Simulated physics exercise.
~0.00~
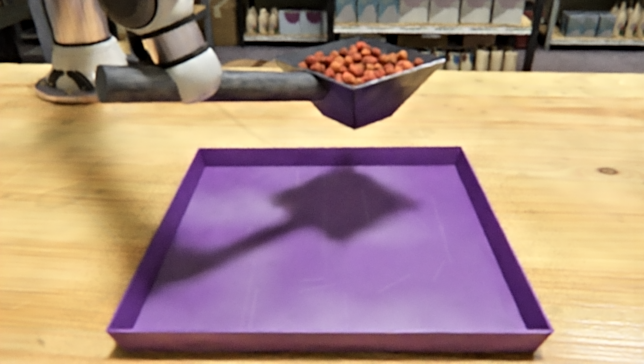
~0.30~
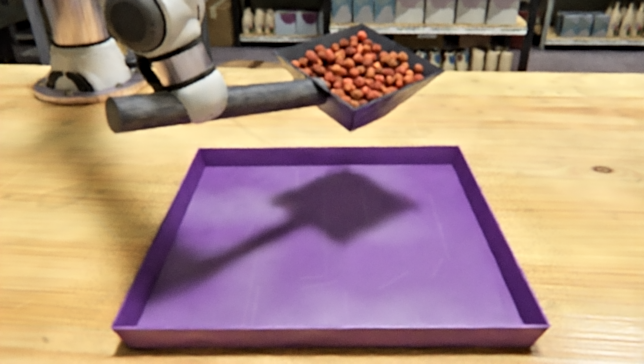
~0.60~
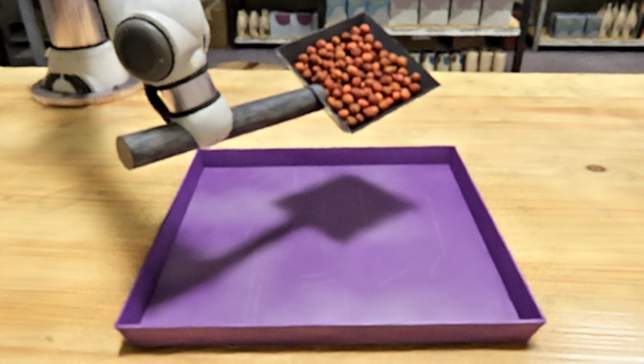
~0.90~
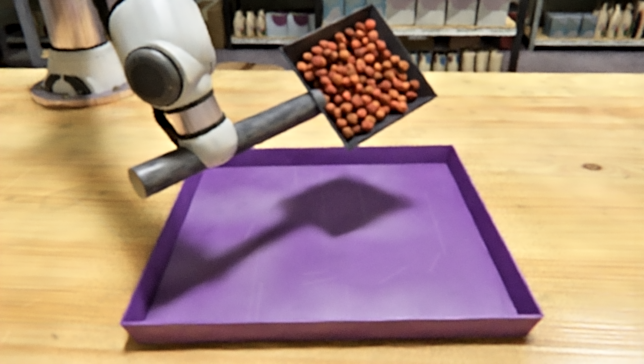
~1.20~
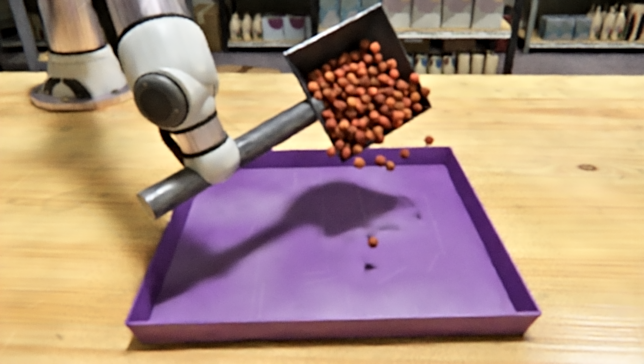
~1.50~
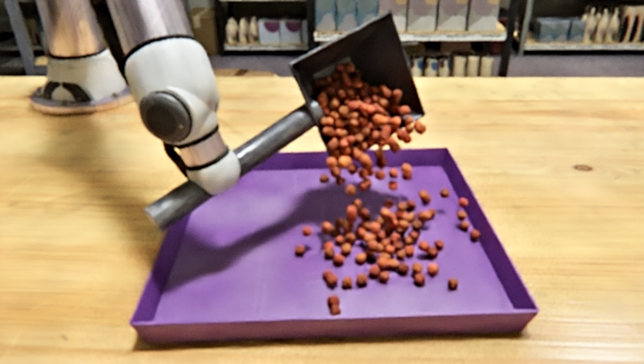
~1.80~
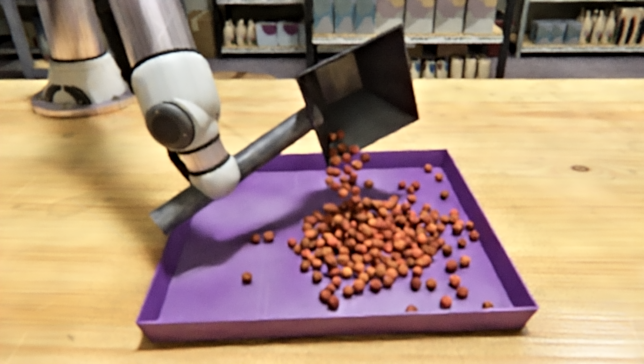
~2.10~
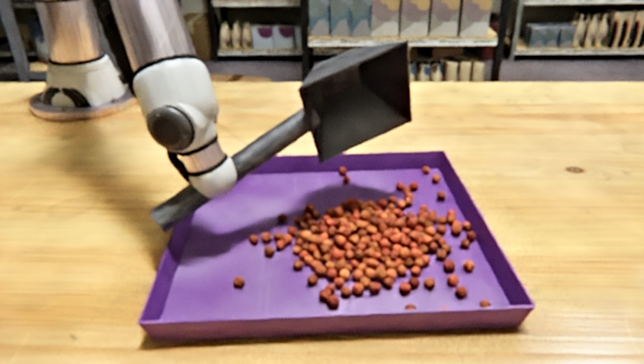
A dark scoop heaped with reddish-brown clay pellets hangs above a shallow purple tray on a light wooden table, seen from the front and slightly above, with stocked shelves behind. A white and grey robot arm at the left grips its thick handle. The arm steadily tips the scoop while the view drifts slightly, and at first the pellets stay inside. Then a few drop over the lower edge, followed by a thick stream that scatters across the tray. By the end the scoop is tipped over and empty, and the pellets lie in a loose, spread-out heap right of the tray's centre.
